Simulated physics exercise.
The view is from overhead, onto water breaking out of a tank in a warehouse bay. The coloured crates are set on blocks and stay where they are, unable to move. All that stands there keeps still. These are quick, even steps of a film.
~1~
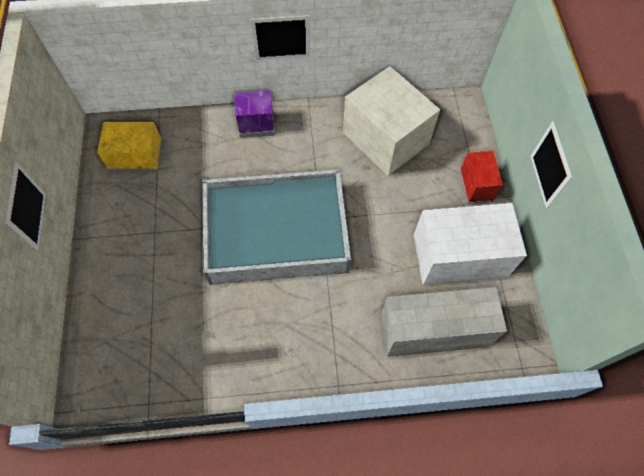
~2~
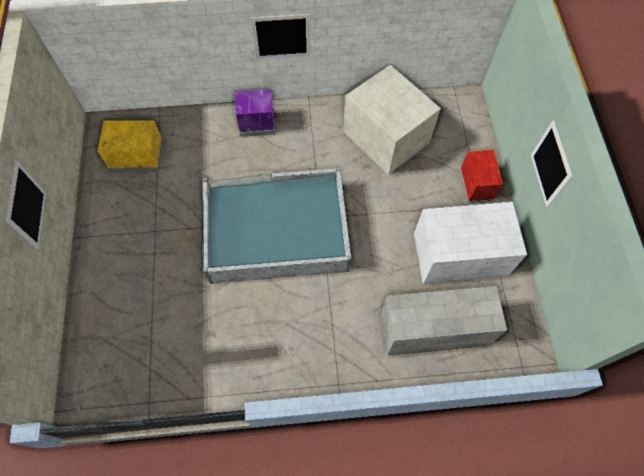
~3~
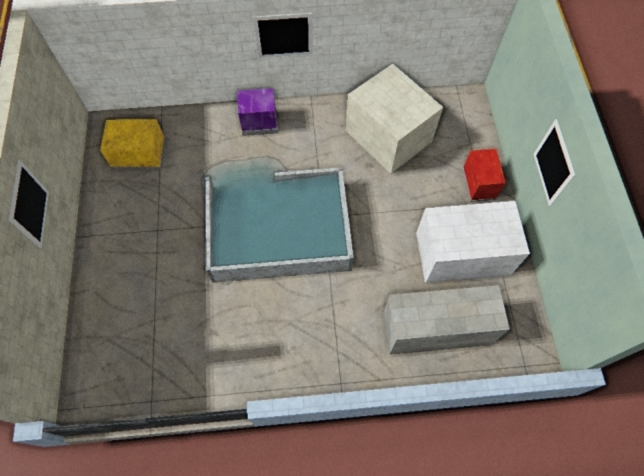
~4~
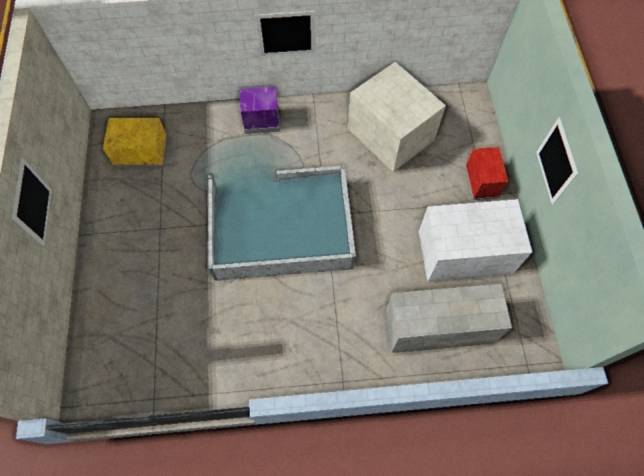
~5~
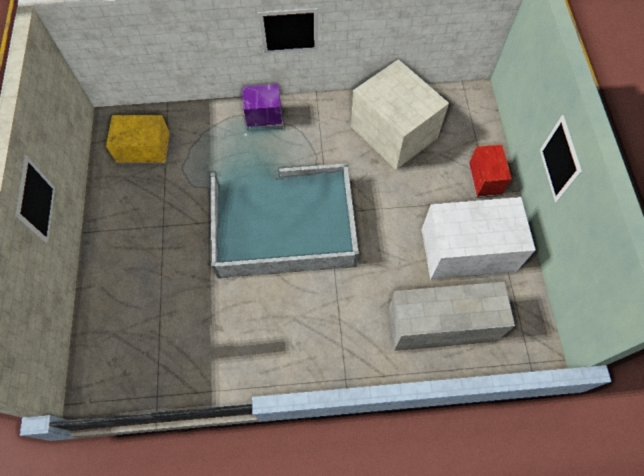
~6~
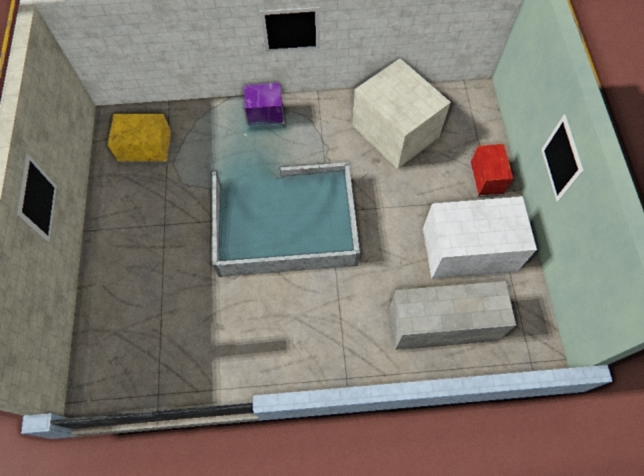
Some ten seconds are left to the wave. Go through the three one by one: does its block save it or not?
The yellow crate gets dampened by the water, the purple crate gets dampened by the water, the red crate gets dampened by the water.
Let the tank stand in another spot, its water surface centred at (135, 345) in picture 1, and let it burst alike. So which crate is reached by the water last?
The one in red.
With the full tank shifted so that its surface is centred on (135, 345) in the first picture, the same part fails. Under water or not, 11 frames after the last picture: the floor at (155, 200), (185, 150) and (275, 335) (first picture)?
Submerged, submerged, untouched.
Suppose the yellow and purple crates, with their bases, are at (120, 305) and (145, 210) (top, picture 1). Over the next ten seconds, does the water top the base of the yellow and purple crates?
The yellow crate is reached, while the purple crate is never reached.
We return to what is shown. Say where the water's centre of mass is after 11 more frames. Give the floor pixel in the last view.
I'd say near (259, 182).
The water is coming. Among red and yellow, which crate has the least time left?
That one is the yellow crate.
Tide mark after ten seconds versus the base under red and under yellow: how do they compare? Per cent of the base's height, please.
160 %, then 300 %.
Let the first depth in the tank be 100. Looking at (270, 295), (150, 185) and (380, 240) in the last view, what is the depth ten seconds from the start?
About 2, 6 and 4 percent, in that order.
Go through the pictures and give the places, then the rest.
In the first frame, still water in the water tank at (275, 221).
In the second frame, water pours out on the water tank's far side and has run to a hidden place.
In the third frame, the front is at (273, 162), out from the gap on the water tank's far side.
In the fourth frame, water pours out on the water tank's far side and has run to (265, 138).
In the fifth frame, water pours out on the water tank's far side and has run to (233, 120).
In the sixth frame, water pours out on the water tank's far side and has run to (237, 99).
A moment on, water covers 15 % of the floor; the yellow crate water round its plinth, the purple crate water round its plinth, the red crate not reached.
Next, water covers 25 % of the floor; the yellow crate water round its plinth, the purple crate water round its plinth, the red crate not reached.
Then, water covers 35 % of the floor; the yellow crate water round its plinth, the purple crate water round its plinth, the red crate not reached.
Later, water covers 70 % of the floor; the yellow crate water round its plinth, the purple crate water round its plinth, the red crate water round its plinth.
In the end, water covers 95 % of the floor; the yellow crate was topped, the purple crate was topped, the red crate was topped.
